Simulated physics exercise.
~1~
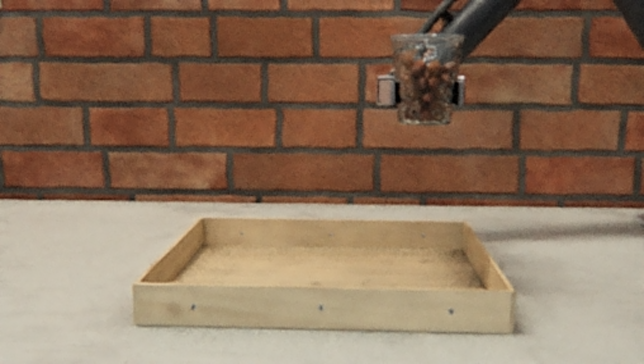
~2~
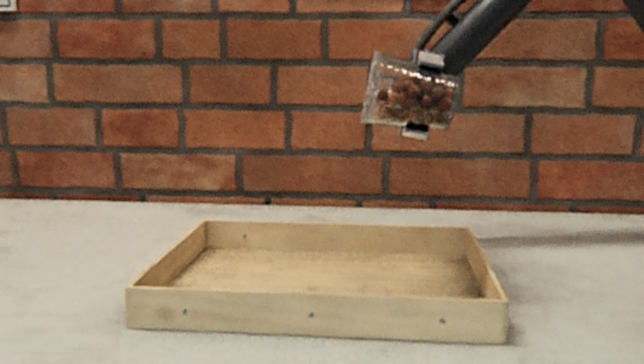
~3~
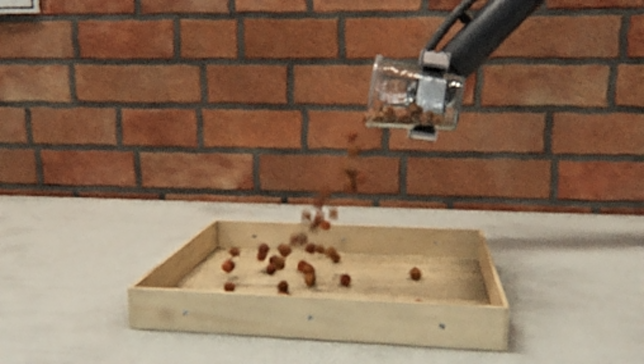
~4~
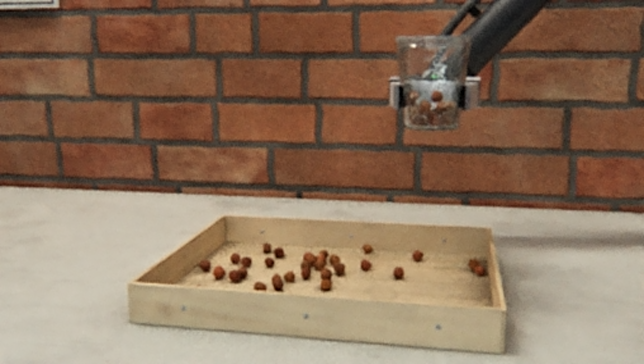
On a grey table before a red brick wall, a robot arm tipped a clear cup of hazelnuts on its side, spilling many into a shallow wooden tray, then turned it upright with some nuts still inside.
